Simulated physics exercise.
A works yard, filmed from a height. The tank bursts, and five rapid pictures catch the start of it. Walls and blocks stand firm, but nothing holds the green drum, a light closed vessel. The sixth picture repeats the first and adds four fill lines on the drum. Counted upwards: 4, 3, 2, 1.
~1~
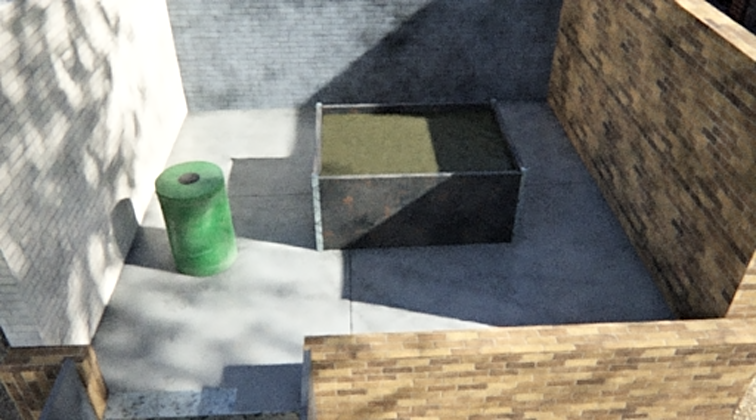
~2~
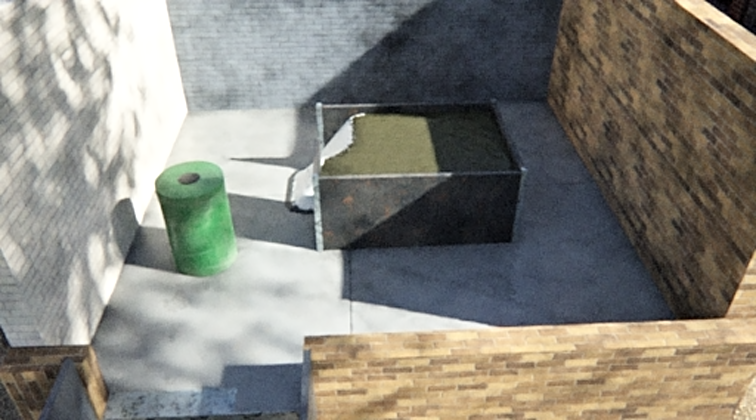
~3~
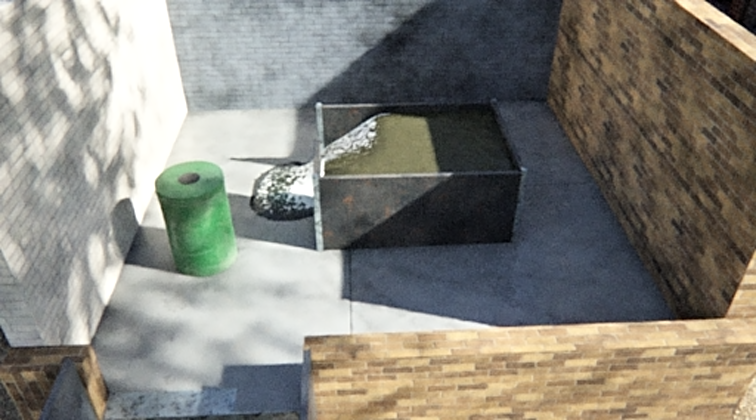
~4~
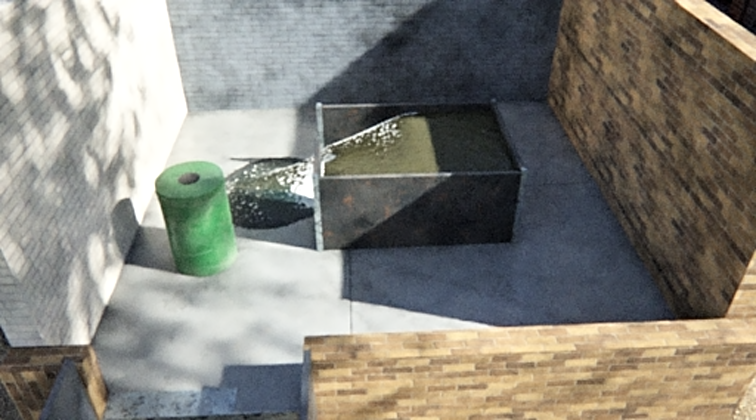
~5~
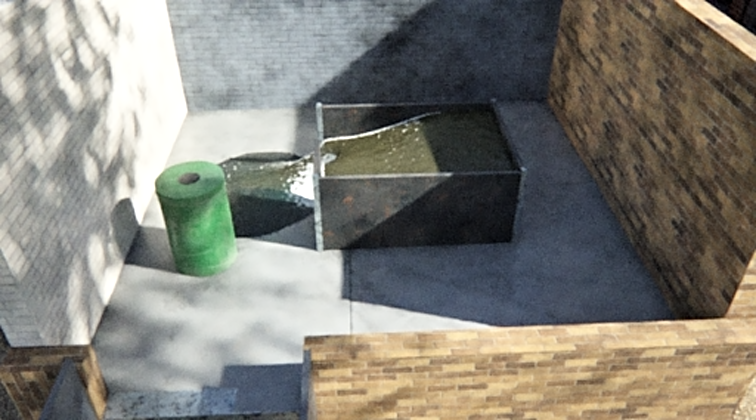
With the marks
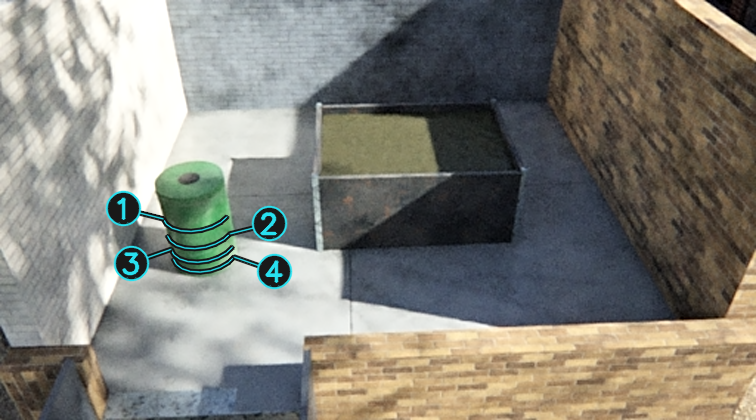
A large dark tank full of murky water stood in a walled yard near a green drum, then water poured out of its left side and spread across the ground toward the drum.
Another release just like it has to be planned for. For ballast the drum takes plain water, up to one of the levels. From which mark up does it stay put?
Line 3 just does it.
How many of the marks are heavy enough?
Three of them.
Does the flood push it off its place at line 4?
Yes.
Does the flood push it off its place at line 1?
No.
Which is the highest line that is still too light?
4 it is.
In cyan, 1 at (191, 231); 2 at (194, 248); 3 at (197, 262); 4 at (200, 272); from the bottom up 4, 3, 2, 1.
If 1 is chosen, it does not move.
If 2 is chosen, it does not move.
If 3 is chosen, it does not move.
If 4 is chosen, it is pushed about half its own width away.
